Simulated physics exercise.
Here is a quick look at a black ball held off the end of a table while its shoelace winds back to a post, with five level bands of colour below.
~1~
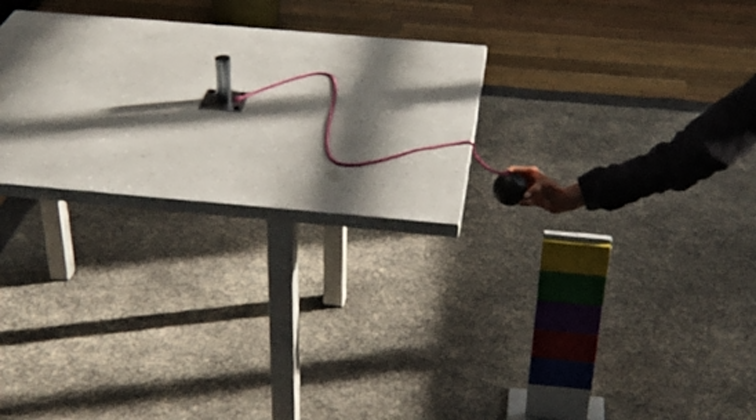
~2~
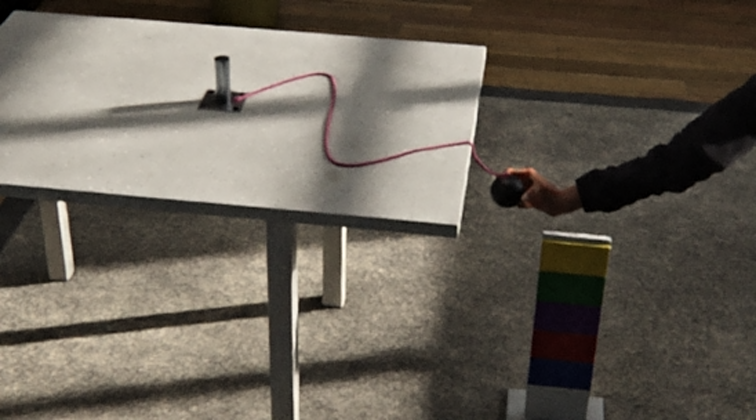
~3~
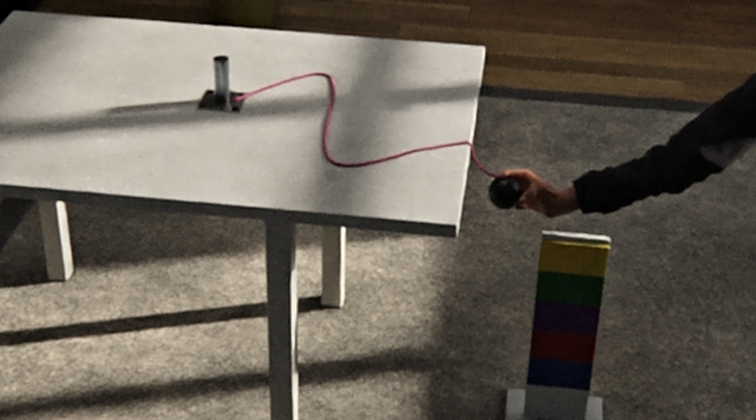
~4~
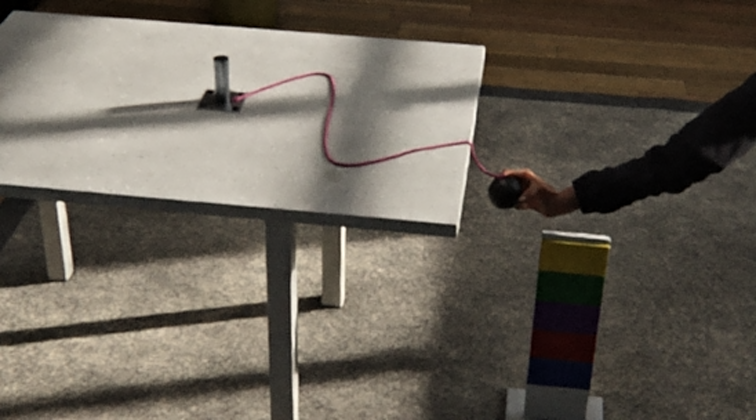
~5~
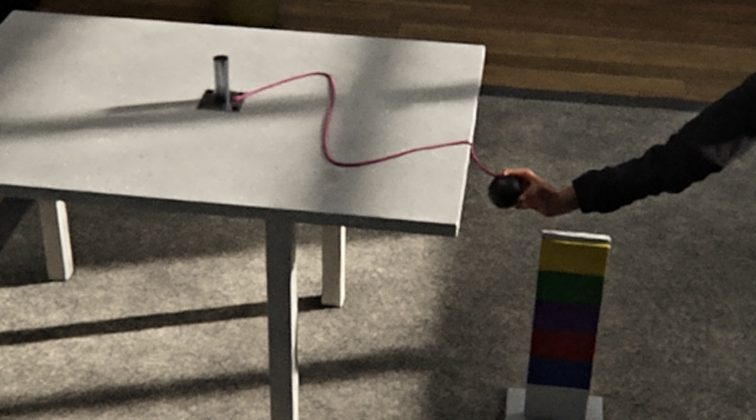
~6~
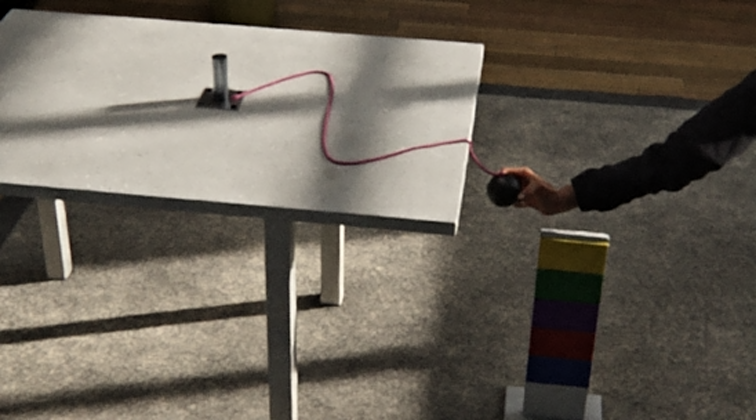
At the start, a hand reaching in from the right holds a black ball just off the end of a pale table, with a reddish lace winding back across the top to a small post. Through to the end almost nothing moves; the hand keeps its grip above the coloured bands.
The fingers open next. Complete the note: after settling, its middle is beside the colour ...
... Blue.
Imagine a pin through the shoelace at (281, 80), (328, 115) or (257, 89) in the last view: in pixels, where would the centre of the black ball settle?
Near (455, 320), then (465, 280), then (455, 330).
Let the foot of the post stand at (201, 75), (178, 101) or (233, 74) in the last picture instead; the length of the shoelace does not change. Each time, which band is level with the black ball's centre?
Readings, in order: Red - red - blue.
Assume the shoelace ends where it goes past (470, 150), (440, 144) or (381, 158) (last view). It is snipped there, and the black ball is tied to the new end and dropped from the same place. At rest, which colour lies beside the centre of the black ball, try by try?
Try by try, the answer is red; purple; yellow.
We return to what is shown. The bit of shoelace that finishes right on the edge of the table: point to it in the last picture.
Look close to (324, 132) - that's the one.
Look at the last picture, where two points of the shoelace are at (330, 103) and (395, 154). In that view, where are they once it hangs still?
First: (415, 114). Second: (462, 224).
A little later, ball near (482, 364); level with blue.
Next, ball near (440, 321); level with blue.
Later still, ball near (468, 345); level with blue.
When it is over, ball near (454, 337); level with blue. Its centre hangs level with the blue band.
